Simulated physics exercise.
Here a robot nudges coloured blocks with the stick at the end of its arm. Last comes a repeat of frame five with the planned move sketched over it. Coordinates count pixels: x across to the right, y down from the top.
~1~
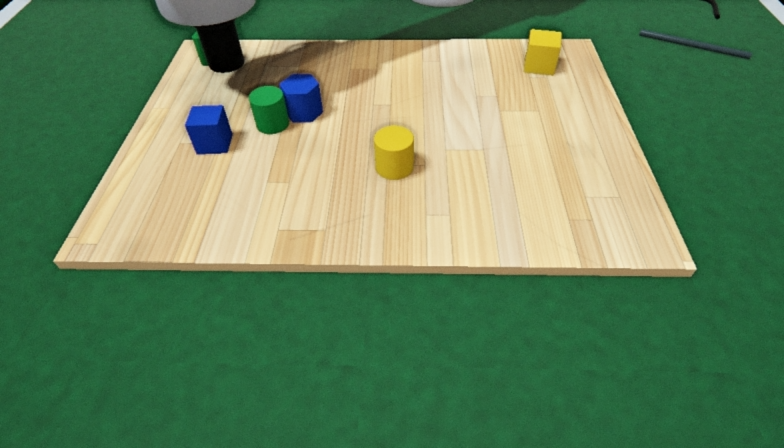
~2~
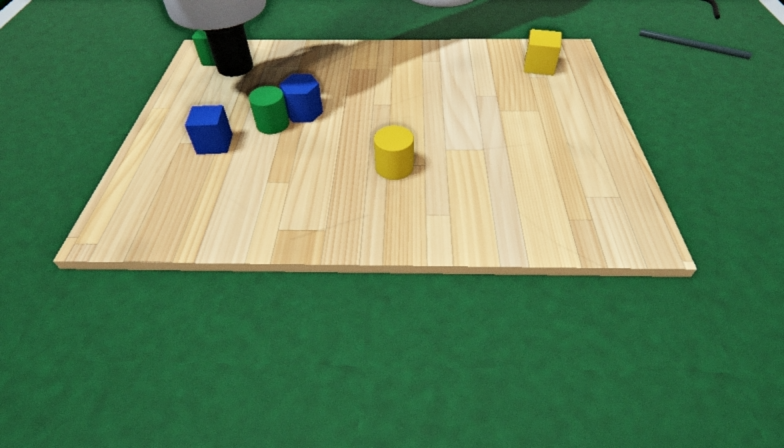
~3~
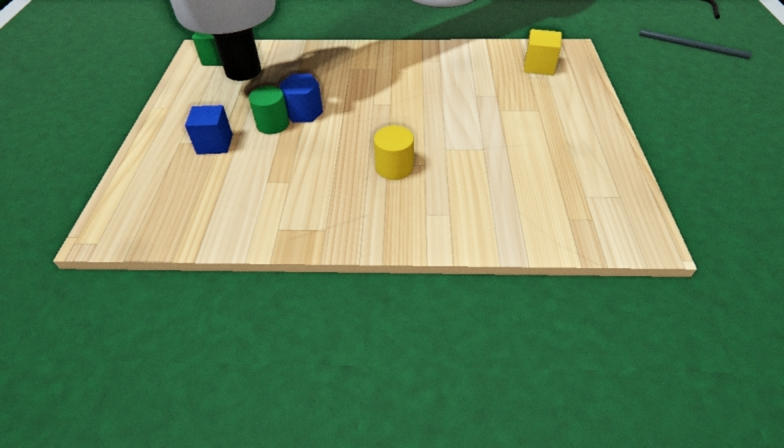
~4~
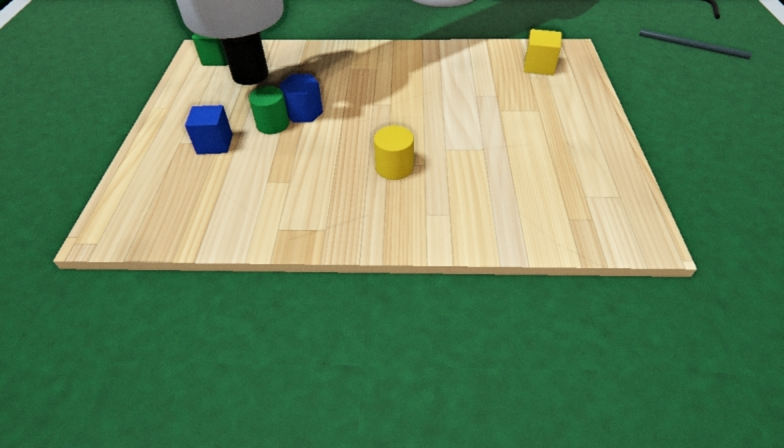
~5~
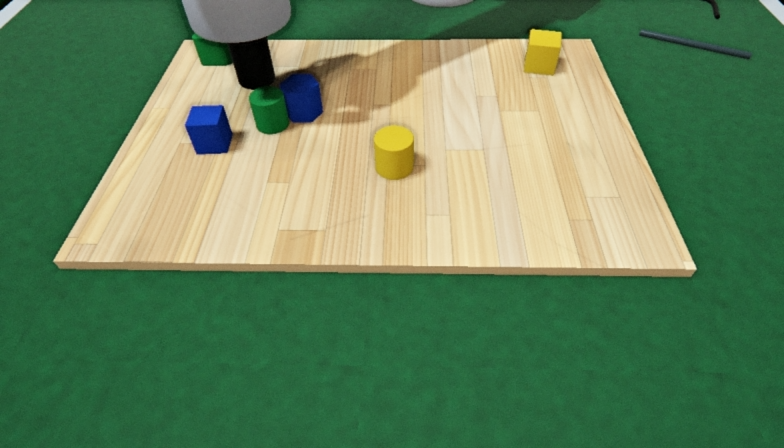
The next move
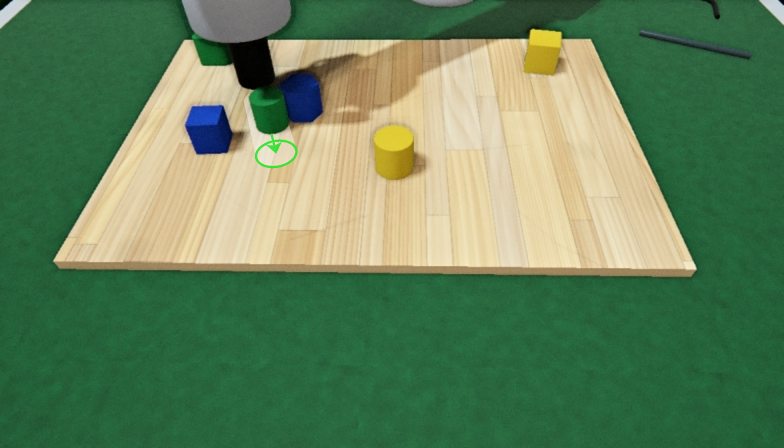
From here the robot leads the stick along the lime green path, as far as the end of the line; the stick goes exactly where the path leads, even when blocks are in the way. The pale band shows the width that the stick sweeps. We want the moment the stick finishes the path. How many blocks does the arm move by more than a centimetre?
Count: One.
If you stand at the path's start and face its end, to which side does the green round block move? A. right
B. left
B (left)
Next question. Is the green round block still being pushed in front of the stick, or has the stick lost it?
Answer: Still ahead.
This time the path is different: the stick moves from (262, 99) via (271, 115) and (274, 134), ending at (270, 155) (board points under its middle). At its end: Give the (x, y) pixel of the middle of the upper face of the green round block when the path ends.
It sits at (281, 146).
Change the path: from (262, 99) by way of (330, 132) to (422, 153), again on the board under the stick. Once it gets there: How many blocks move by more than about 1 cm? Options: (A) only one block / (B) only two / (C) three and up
Option C.
The drawn path runs from (262, 99) directly to (276, 153).
The first path, step by step. One third of the way, stick (262, 97); green round block (271, 106).
Two thirds of the way, stick (267, 114); green round block (280, 124).
At the end, stick (271, 134); green round block (292, 142); blue six-sided block not moved.
